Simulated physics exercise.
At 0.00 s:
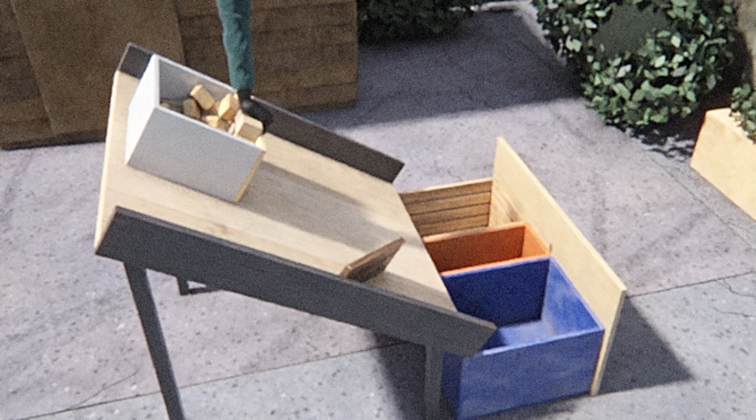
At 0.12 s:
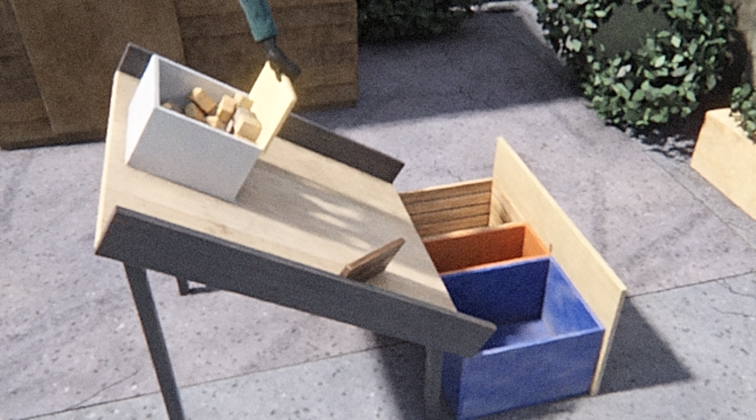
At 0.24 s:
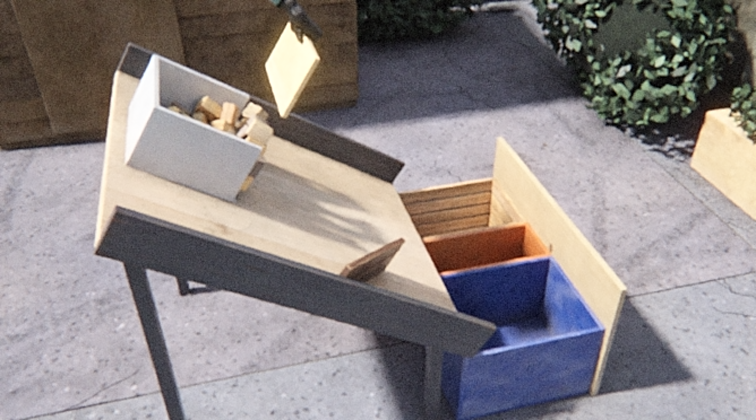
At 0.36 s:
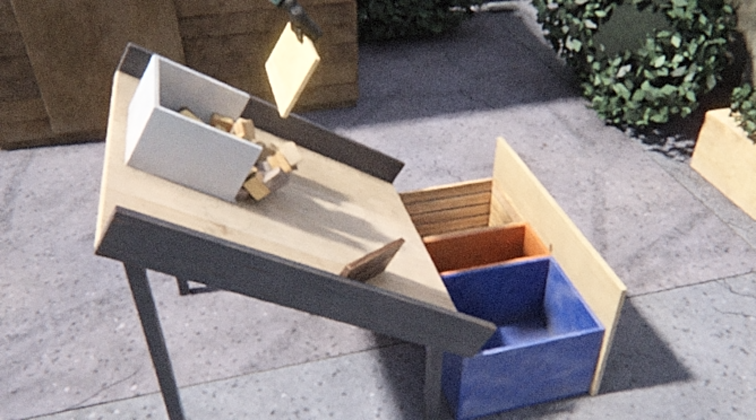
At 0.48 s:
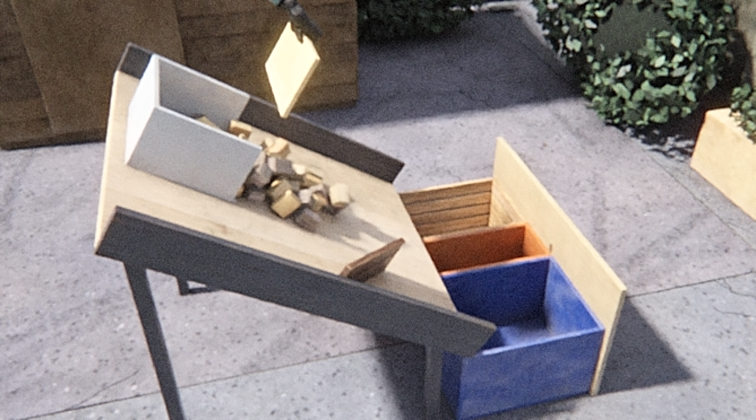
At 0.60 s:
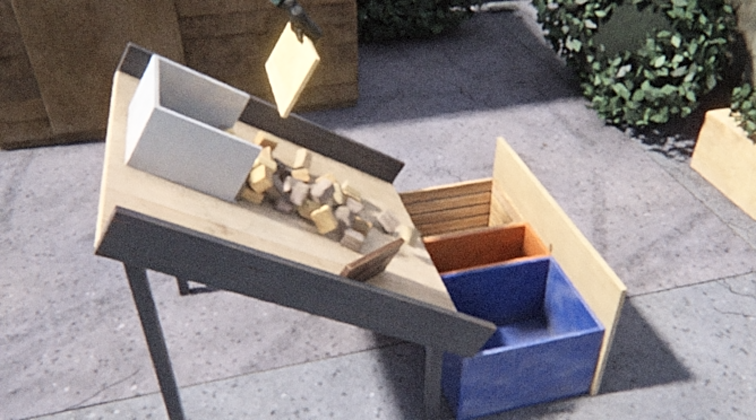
A gloved hand in a teal sleeve reaches in at the top of a sunlit paved yard, seen steadily from above. A white box of wooden blocks sits high on a sloping dark-edged table with a small angled board, beside orange and blue bins at lower right. The hand lifts a pale panel from the box's side, then holds it while blocks tumble down the slope toward the board.
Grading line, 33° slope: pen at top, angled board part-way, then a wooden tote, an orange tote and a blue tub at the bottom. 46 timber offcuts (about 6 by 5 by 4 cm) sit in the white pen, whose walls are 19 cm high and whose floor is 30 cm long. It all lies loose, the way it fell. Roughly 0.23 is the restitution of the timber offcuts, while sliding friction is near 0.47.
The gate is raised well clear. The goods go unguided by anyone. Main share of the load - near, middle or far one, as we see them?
Middle.
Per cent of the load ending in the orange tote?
That comes to around 65 per cent.
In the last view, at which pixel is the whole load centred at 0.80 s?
Somewhere near (331, 201) in the last picture's pixels.
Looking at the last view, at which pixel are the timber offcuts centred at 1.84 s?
Estimated centre in the last picture: (496, 298).
After 0.80 s, 3 still in the white pen, 1 in the orange tote, 1 in the blue tub, 37 on the slope and 4 in the air.
After 1.05 s, 3 in the wooden tote, 7 in the orange tote, 5 in the blue tub, 24 on the slope and 7 in the air.
After 1.39 s, 8 in the wooden tote, 23 in the orange tote, 6 in the blue tub, 4 on the slope, 1 on the ground and 4 in the air.
Outcome (at 1.84 s), 10 in the wooden tote, 29 in the orange tote, 6 in the blue tub and 1 on the ground.
